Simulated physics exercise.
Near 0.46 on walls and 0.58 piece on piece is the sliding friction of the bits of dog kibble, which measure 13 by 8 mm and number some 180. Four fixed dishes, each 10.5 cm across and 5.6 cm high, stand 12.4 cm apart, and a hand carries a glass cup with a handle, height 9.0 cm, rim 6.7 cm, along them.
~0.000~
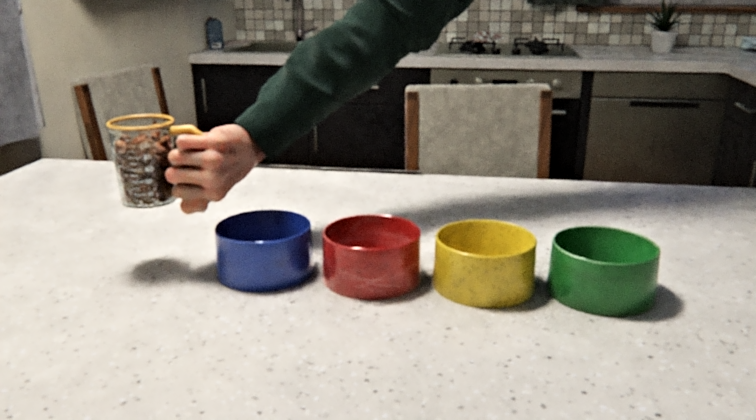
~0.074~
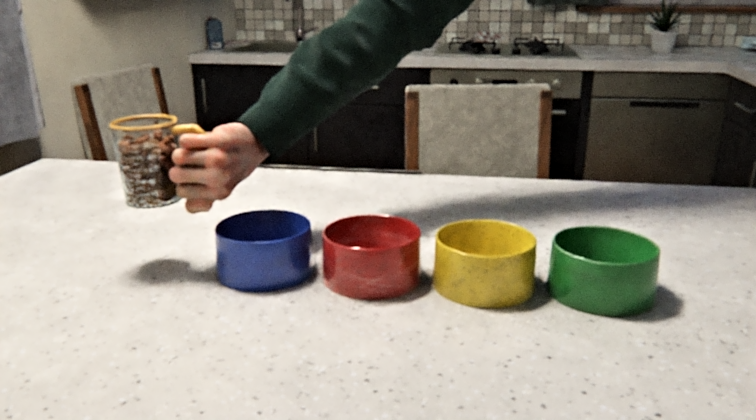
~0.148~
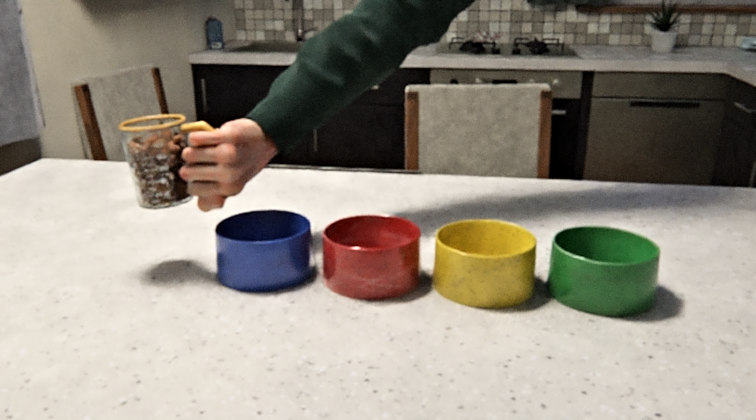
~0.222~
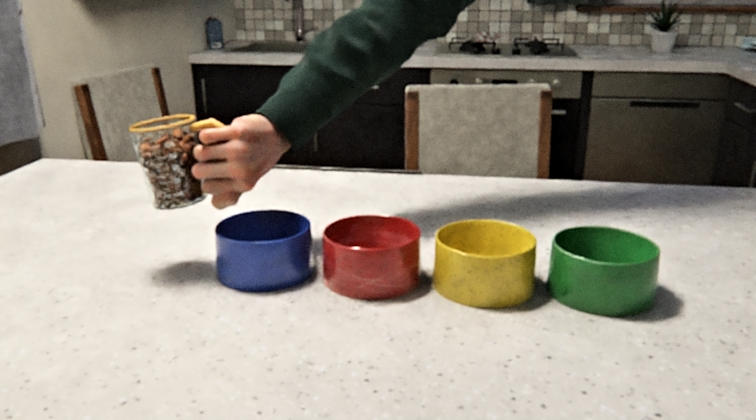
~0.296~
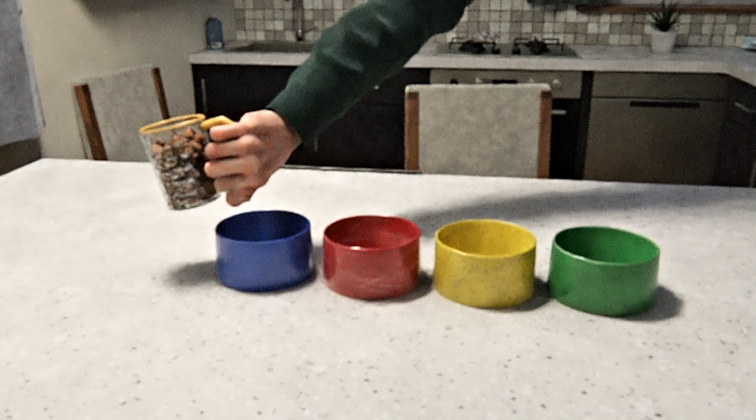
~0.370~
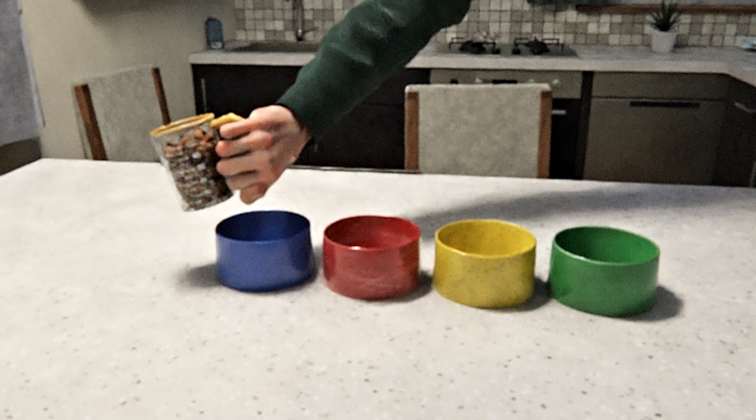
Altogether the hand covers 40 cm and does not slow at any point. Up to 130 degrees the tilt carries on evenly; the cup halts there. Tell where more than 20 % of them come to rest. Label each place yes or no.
Red dish: No. Blue dish: No. Green dish: No. Yellow dish: Yes. Counter: No.
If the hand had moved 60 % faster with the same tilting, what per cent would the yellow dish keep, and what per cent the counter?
Shares - yellow 100, counter 0.
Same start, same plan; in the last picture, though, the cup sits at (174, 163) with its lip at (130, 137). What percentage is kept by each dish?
Per cent kept: Red 0, blue 100, green 0, yellow 0.
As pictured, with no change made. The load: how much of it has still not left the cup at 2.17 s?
Around 90 per cent of the load.
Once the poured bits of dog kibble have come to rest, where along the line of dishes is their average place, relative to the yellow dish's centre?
I'd say about 1 cm, heading down the x axis.
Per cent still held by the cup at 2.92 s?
0 per cent.
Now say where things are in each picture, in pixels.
Cup at (146, 162), tilt 0 degrees, lip at (112, 121), moved 0.0 cm; middle of the pieces at (148, 169); blue dish at (263, 226); red dish at (372, 231); yellow dish at (486, 238); green dish at (605, 244), in the first frame.
Cup at (149, 162), tilt 1 degrees, lip at (115, 122), moved 0.4 cm; middle of the pieces at (152, 169), in the second frame.
Cup at (160, 162), tilt 4 degrees, lip at (124, 124), moved 1.7 cm; middle of the pieces at (163, 169), in the third frame.
Cup at (172, 163), tilt 8 degrees, lip at (134, 127), moved 3.1 cm; middle of the pieces at (175, 170), in the fourth frame.
Cup at (184, 163), tilt 12 degrees, lip at (144, 129), moved 4.5 cm; middle of the pieces at (188, 170), in the fifth frame.
Cup at (196, 164), tilt 15 degrees, lip at (155, 132), moved 6.0 cm; middle of the pieces at (200, 170); blue dish at (263, 226); red dish at (372, 231); yellow dish at (486, 238); green dish at (605, 244). The cup turns about 50 degrees a second and travels 19 cm a second, in the sixth frame.
After 1.45 s, tilt 68 degrees; cup holds 100 %.
Then, at 2.17 s, tilt 103 degrees; cup holds 90 %, red 5 %, yellow 5 %.
Then, at 2.92 s, tilt 130 degrees; cup holds 0 %, red 5 %, yellow 95 %.
By 3.5 s all is still; red 5 %, blue 0 %, green 0 %, yellow 95 %, counter 5 %.
